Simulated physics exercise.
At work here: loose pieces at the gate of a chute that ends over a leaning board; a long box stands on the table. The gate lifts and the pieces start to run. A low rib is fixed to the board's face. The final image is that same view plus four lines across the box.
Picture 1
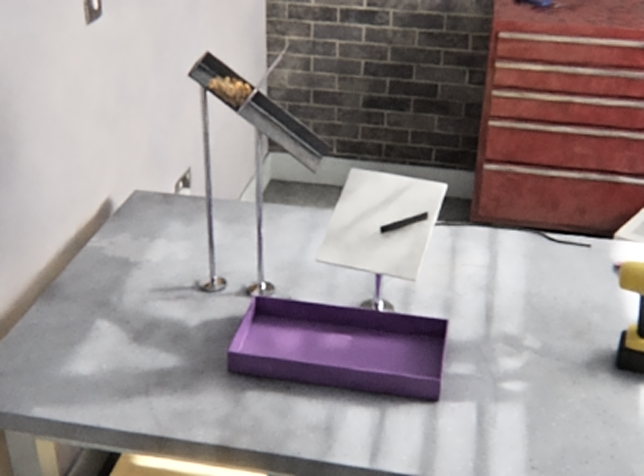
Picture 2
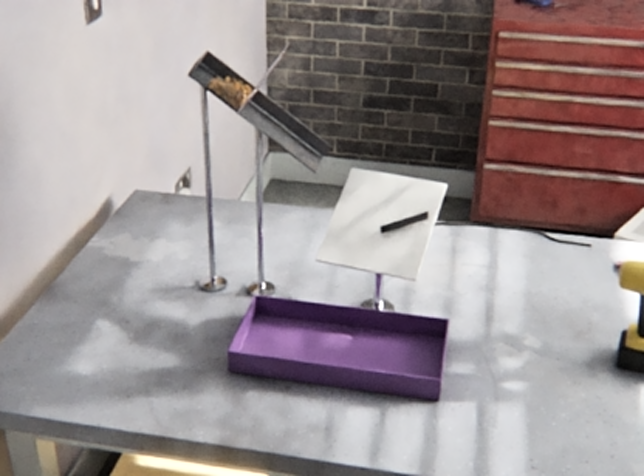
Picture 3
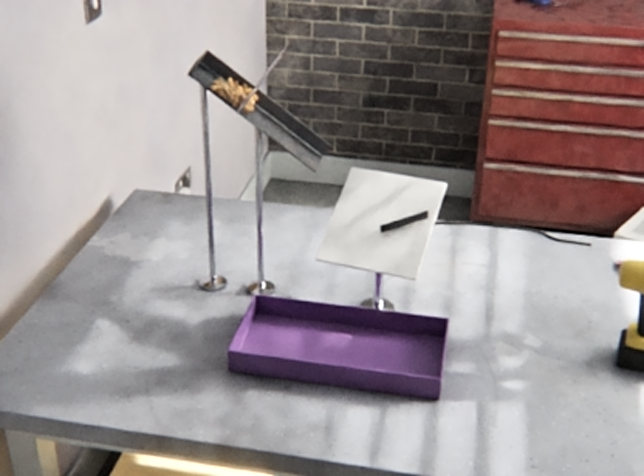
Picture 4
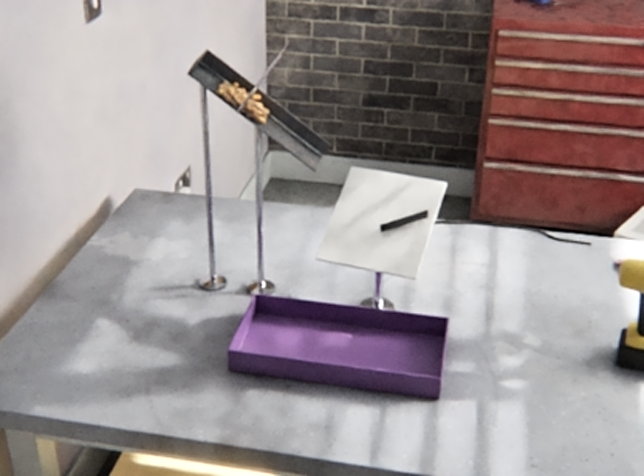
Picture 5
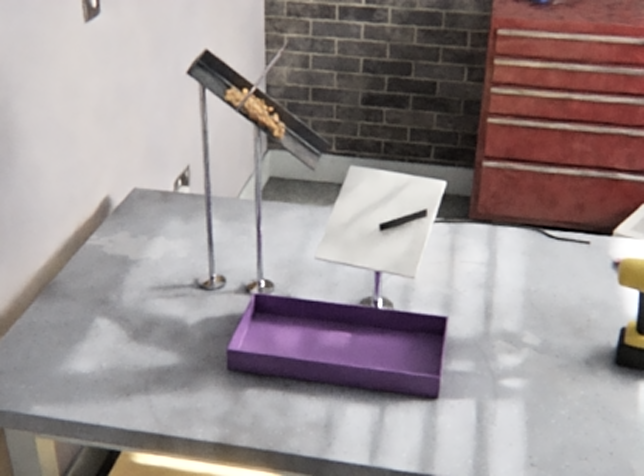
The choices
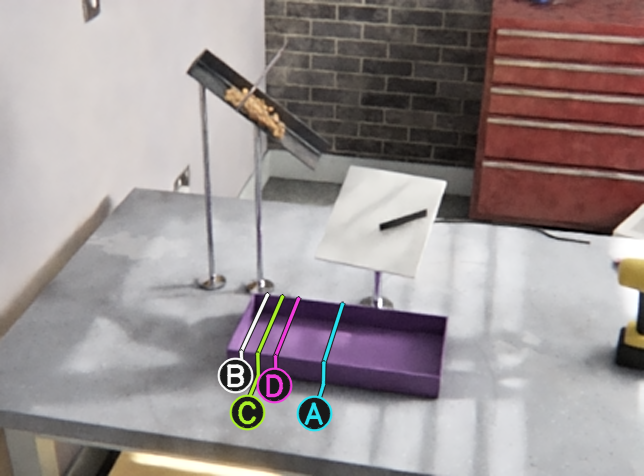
A tilted chute holds small tan pieces that slide partway down it toward the right.
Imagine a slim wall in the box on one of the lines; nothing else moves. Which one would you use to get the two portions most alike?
Use line A.
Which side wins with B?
Right.
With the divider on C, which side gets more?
More lands on the right.
On the marked copy, line A crosses the front rim at (324, 362); line B crosses the front rim at (241, 351); line C crosses the front rim at (258, 353); line D crosses the front rim at (275, 355).
With A, of what is caught, close to a third on the left of the divider, close to two thirds on the right.
With B, of what is caught, only a few on the left of the divider, all but a few on the right.
With C, of what is caught, only a few on the left of the divider, all but a few on the right.
With D, of what is caught, a small share on the left of the divider, all but a few on the right.
